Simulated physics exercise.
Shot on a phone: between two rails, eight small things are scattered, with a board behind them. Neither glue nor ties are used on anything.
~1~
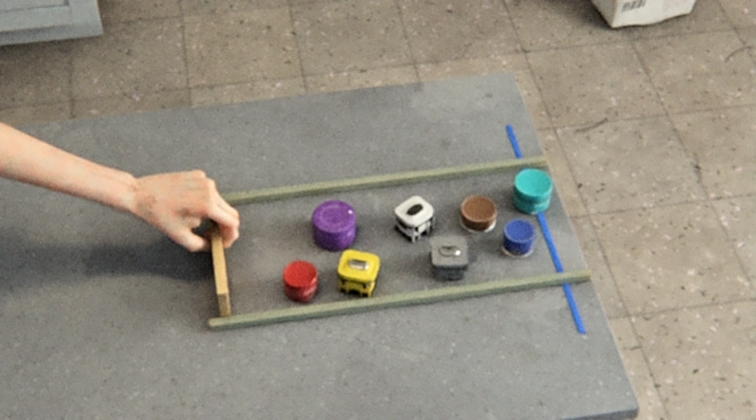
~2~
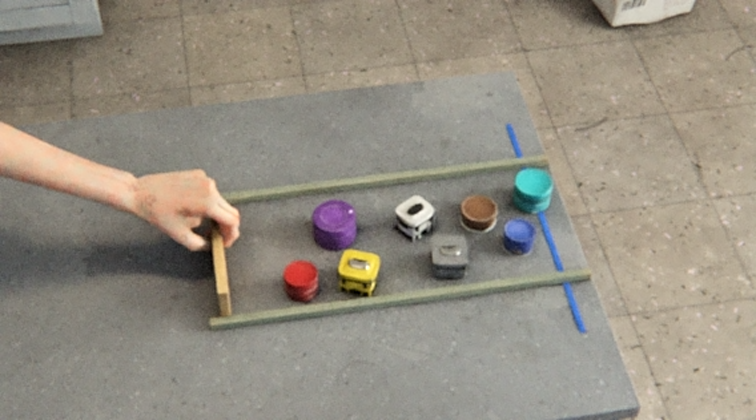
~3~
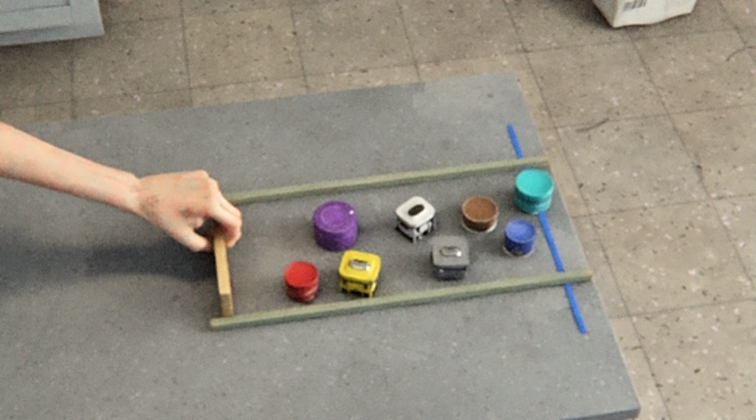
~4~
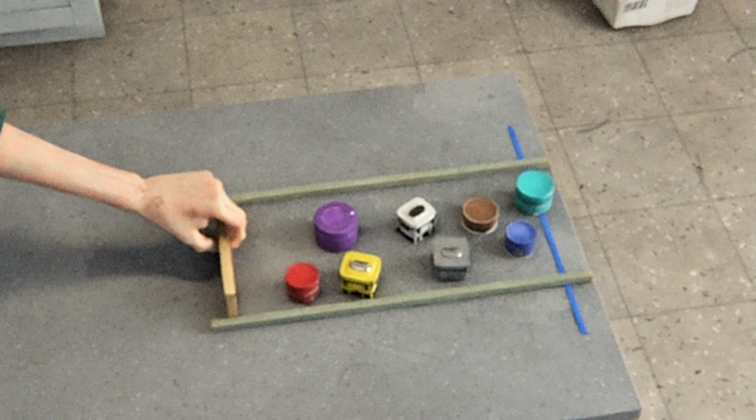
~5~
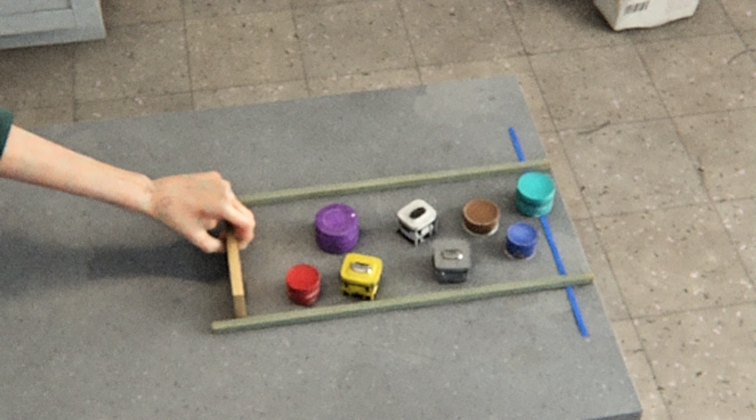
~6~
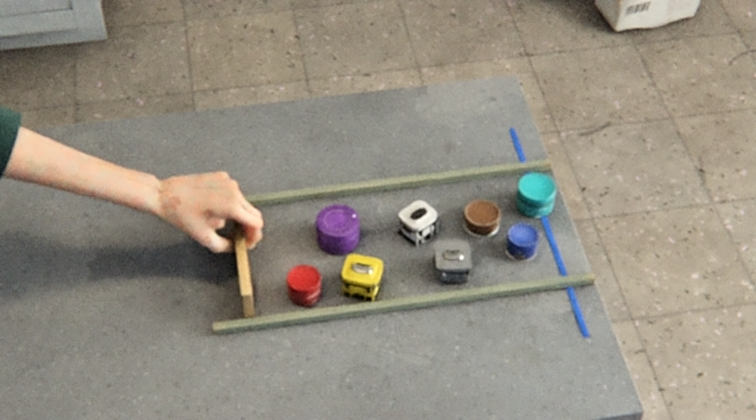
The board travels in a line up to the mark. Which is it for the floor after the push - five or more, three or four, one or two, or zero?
For the floor it is five or more.
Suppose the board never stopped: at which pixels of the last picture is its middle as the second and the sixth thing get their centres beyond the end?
First roughly (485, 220), later roughly (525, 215).
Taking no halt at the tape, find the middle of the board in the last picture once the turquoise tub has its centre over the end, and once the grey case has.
The middle is at (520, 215) when it's the turquoise tub, and at (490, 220) when it's the grey case.
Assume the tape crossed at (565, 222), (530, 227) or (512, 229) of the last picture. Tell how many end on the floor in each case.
Counts per try: 8; 6; 3.
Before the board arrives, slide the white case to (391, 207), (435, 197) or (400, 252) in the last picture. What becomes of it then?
Going place by place, the white case sits tight; sits tight; sits tight.
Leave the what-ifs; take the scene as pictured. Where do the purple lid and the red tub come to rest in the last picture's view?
The purple lid stops around (563, 200); the red tub around (577, 255).
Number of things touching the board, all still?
Looks like 2 of them, all told.
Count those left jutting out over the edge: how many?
Answer: 2.
Early on, none off yet; turquoise tub at rest near (536, 196); blue pot at rest near (522, 242); brown tin at rest near (482, 218).
A while later, none off yet; turquoise tub at rest near (536, 196); blue pot travelled a little near (538, 237); brown tin travelled about its own width near (511, 219).
Further along, one off so far; turquoise tub travelled a little near (549, 188); blue pot in the air near (596, 379); brown tin leaning a little near (590, 220).
Finally, the number that fall off is five or more; lost, yellow case, white case, grey case, brown tin, blue pot and turquoise tub.
